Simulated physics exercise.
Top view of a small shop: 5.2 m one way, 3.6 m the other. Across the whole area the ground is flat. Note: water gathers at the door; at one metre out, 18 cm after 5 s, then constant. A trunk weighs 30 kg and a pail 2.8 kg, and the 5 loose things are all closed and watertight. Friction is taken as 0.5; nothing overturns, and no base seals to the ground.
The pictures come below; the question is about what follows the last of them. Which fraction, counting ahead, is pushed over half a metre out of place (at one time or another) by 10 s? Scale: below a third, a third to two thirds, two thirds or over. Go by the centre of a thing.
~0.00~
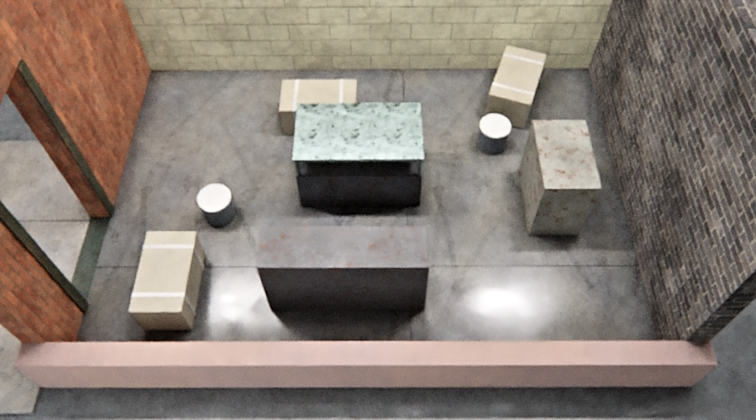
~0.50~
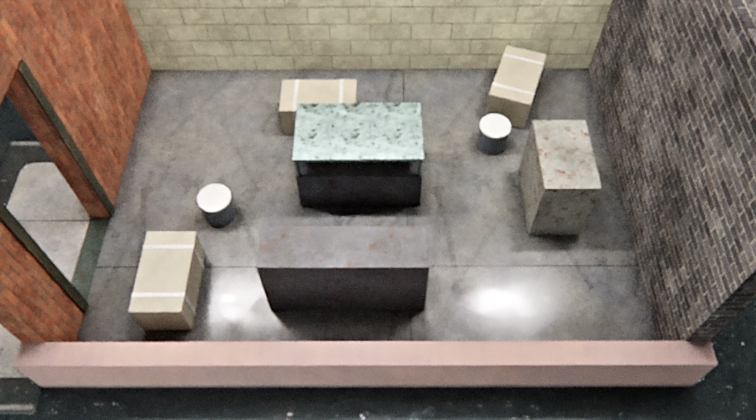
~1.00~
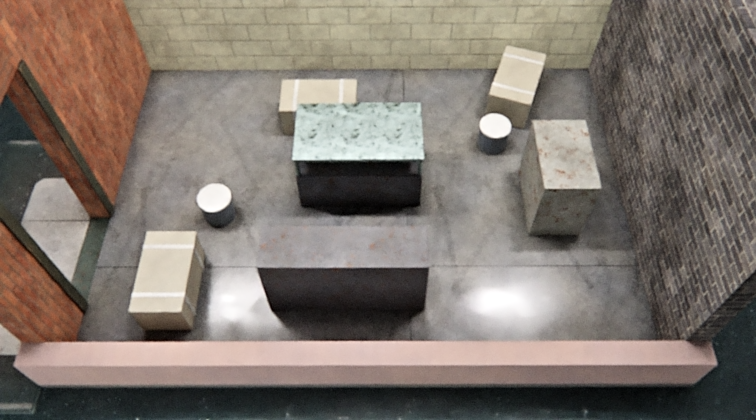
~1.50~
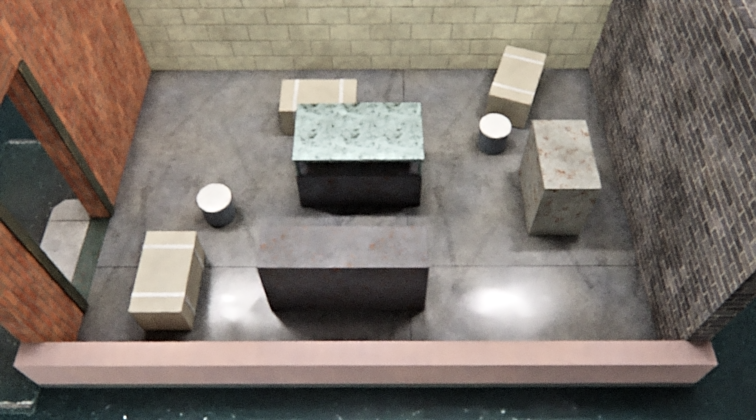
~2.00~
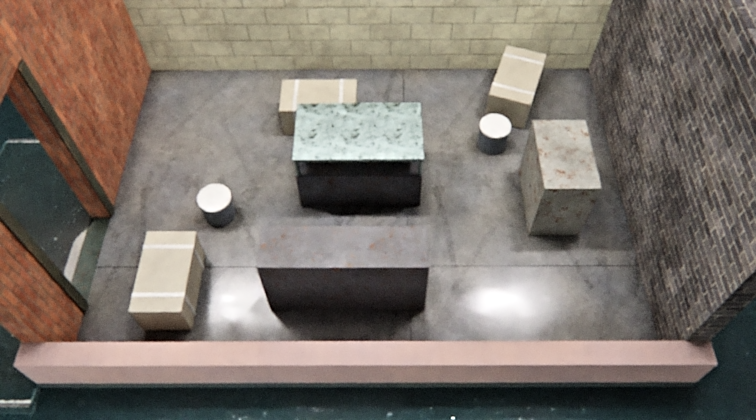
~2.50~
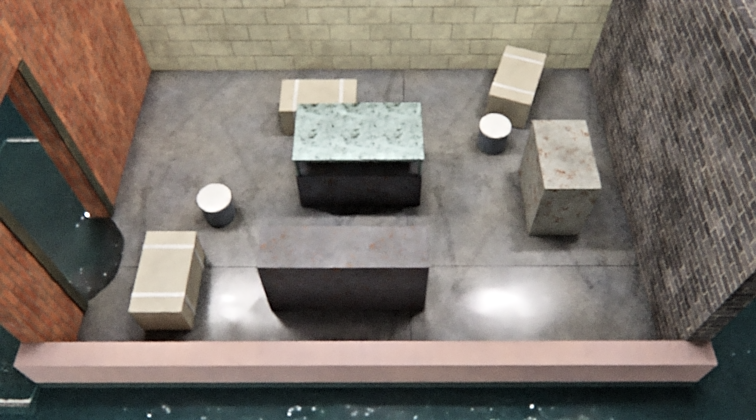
Most likely a middling share gets moved that far.
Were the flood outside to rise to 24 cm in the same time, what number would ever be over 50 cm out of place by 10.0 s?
3.
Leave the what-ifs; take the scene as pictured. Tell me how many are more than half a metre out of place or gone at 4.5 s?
Tally: 0.
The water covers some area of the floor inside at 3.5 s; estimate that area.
The covered patch comes to about 1.0 m2.
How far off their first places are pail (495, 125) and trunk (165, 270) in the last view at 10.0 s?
10 cm and 60 cm respectively.
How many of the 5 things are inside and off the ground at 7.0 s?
1.
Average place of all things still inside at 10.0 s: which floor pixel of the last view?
About (356, 144).
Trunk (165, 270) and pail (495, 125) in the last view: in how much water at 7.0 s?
Depths: Near 5 cm, then near 0 cm.
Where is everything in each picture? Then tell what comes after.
In the first frame, a trunk at (519, 74) rests on the ground; a pail at (496, 125) rests on the ground; 0.0 m2 under water; 0 of 5 have shifted.
In the second frame, a trunk at (519, 74) rests on the ground; a pail at (496, 125) rests on the ground; 0.0 m2 under water; 0 of 5 have shifted.
In the third frame, a trunk at (519, 74), on the bottom; a pail at (496, 125), on the bottom; 0.0 m2 under water; 0 of 5 have shifted.
In the fourth frame, a trunk at (519, 74) rests on the ground; a pail at (496, 125), on the bottom; 0.0 m2 under water; 0 of 5 have shifted.
In the fifth frame, a trunk at (519, 74) rests on the ground; a pail at (496, 125), on the bottom; water covers 0.0 m2; 0 of 5 have shifted.
In the sixth frame, a trunk at (519, 74) rests on the ground; a pail at (496, 125) rests on the ground; 0.1 m2 under water; 0 of 5 have shifted.
After 3.5 s 0 of 5 are over 50 cm from their spots; 0 afloat.
After 4.5 s 0 of 5 are over 50 cm from their spots; 0 afloat.
After 7.0 s 2 of 5 are over 50 cm from their spots; 1 afloat.
After 10.0 s 2 of 5 are over 50 cm from their spots, and 2 have been at some point; 2 afloat.
